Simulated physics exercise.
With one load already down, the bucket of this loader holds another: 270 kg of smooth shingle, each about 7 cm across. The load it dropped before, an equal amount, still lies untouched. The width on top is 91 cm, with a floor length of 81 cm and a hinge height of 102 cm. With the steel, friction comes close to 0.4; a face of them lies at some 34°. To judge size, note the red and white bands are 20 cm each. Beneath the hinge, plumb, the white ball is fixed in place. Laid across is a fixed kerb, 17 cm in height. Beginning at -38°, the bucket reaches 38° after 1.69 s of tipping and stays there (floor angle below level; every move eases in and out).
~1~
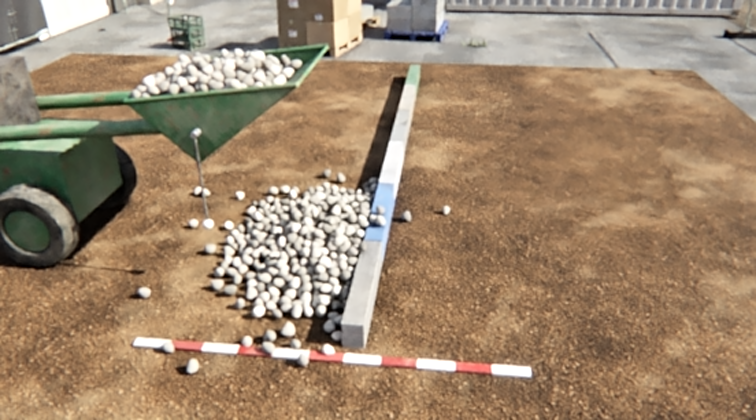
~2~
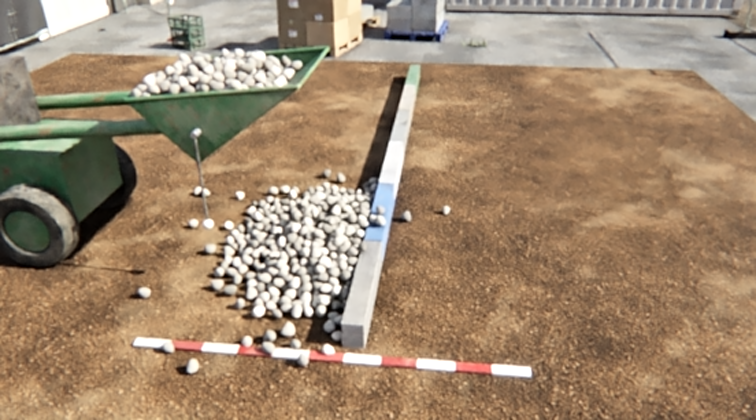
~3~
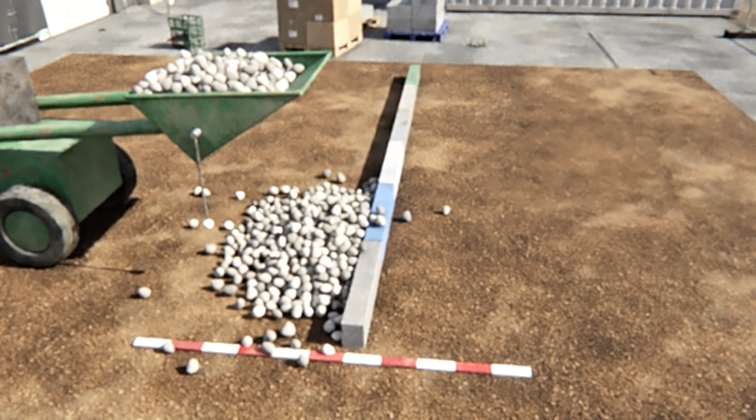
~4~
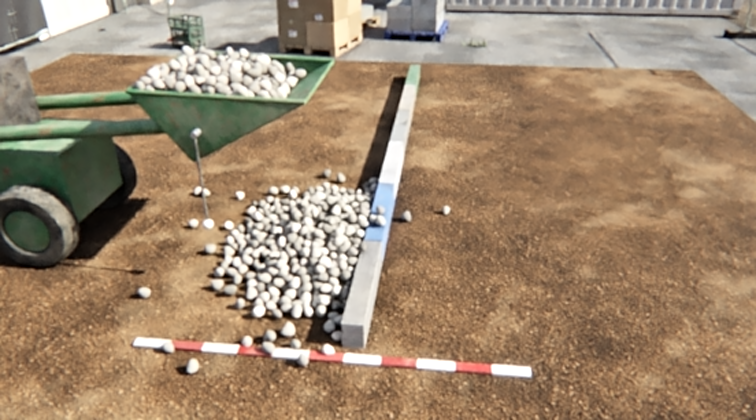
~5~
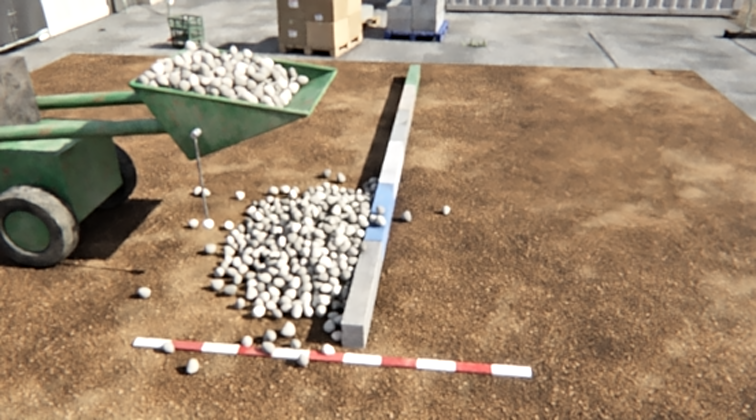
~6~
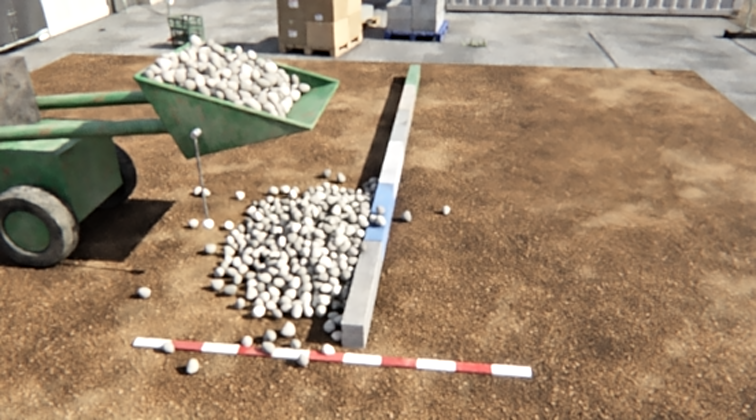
On a patch of brown soil in a paved yard, a green loader's raised bucket of pale stones slowly tilts, its right-hand lip lowering, while a pile of similar stones lies still against a long kerb.
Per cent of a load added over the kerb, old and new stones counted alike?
Some 25 %.
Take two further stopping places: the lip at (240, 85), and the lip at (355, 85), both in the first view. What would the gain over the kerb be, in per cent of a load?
About 0 per cent for the first, 85 per cent for the second.
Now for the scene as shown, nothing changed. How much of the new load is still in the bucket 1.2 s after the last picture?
That works out to about 25 %.
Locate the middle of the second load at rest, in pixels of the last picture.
They settle centred around (346, 229).
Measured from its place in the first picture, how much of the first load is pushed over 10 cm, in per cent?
About 5 %.
Then, 0.7 s after the last picture the floor is at 26°; in per cent of one load, 95 in the bucket, 105 on this side of the kerb; the foremost stones are at (387, 218).
Then, 1.2 s after the last picture the floor is at 38°; in per cent of one load, 26 in the bucket, 170 on this side of the kerb, 5 over the kerb; the foremost stones are at (423, 230).
Then, 1.5 s after the last picture the floor is at 38°; in per cent of one load, 1 in the bucket, 182 on this side of the kerb, 17 over the kerb; the foremost stones are at (463, 239).
Then, 4.0 s after the last picture the floor is at 38°; in per cent of one load, 0 in the bucket, 176 on this side of the kerb, 25 over the kerb; the foremost stones are at (505, 267). Net gain over the kerb, 25.
